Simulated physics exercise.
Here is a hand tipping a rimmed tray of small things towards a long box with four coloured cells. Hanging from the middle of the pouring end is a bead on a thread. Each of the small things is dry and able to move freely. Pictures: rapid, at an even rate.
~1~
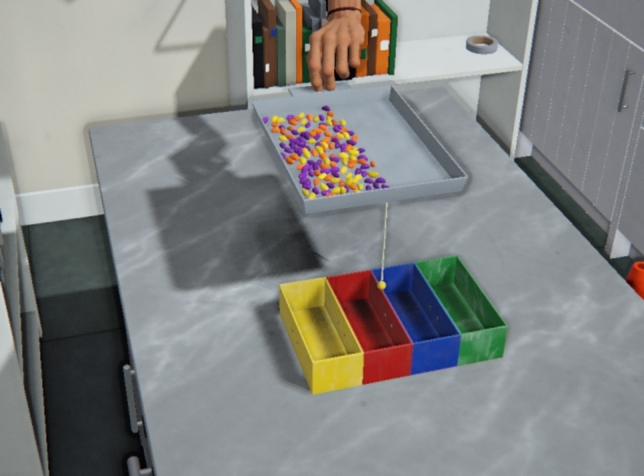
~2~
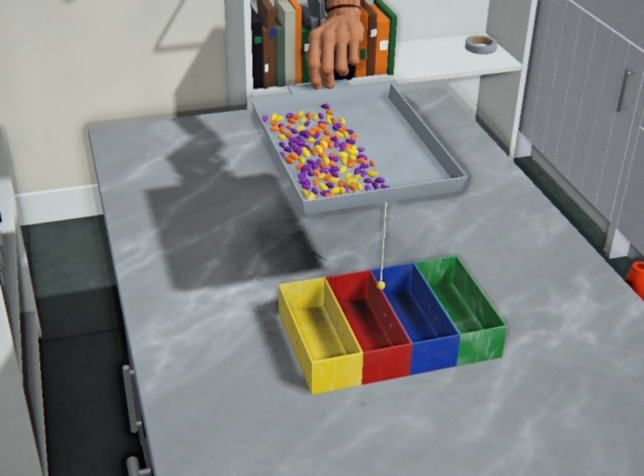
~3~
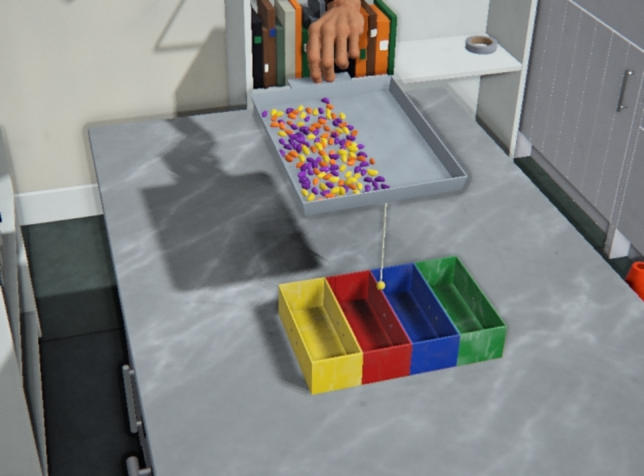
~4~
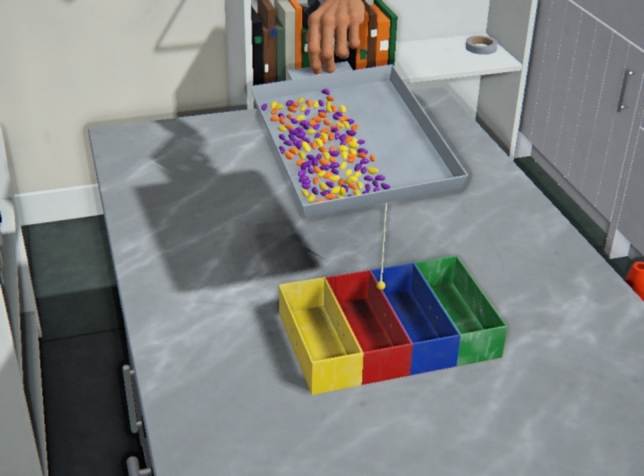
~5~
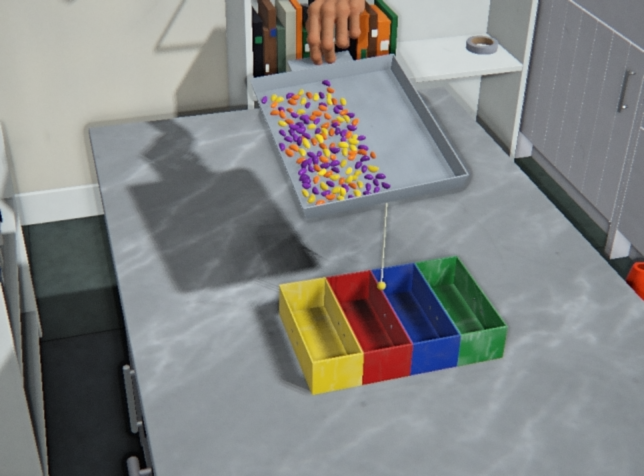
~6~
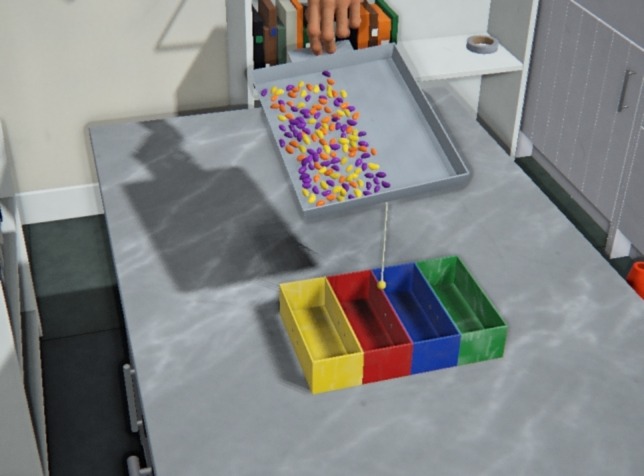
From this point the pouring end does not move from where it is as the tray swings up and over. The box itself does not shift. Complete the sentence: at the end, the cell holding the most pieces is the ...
... Yellow cell.
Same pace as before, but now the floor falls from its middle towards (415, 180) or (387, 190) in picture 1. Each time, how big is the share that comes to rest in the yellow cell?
Roughly 0 per cent, and 10 per cent.
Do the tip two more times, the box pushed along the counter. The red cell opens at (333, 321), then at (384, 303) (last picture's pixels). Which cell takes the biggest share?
The cell in red first, that yellow cell second.
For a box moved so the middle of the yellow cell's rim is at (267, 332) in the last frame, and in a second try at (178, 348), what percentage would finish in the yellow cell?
0 per cent the first time, 0 per cent the second time.
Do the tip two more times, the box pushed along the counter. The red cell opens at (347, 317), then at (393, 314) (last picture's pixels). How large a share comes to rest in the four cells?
About 100 % and 50 %.
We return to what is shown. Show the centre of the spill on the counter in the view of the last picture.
At about (274, 364).
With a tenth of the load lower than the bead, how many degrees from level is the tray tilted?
95°.
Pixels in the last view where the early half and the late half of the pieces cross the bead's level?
Early half (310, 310), late half (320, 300).
Shortly afterwards, tray tipped steeply; the whole lot on the tray.
Next, tray tipped right over; near two thirds on the tray; a little in the yellow cell; near a quarter falling or outside the box.
Some moments later, tray tipped past a quarter turn; the bulk in the yellow cell; a little in the red cell; a little falling or outside the box.
In the end, tray tipped past a quarter turn; the bulk in the yellow cell; a little in the red cell; none at all in the blue cell; none at all in the green cell; a little outside the box.
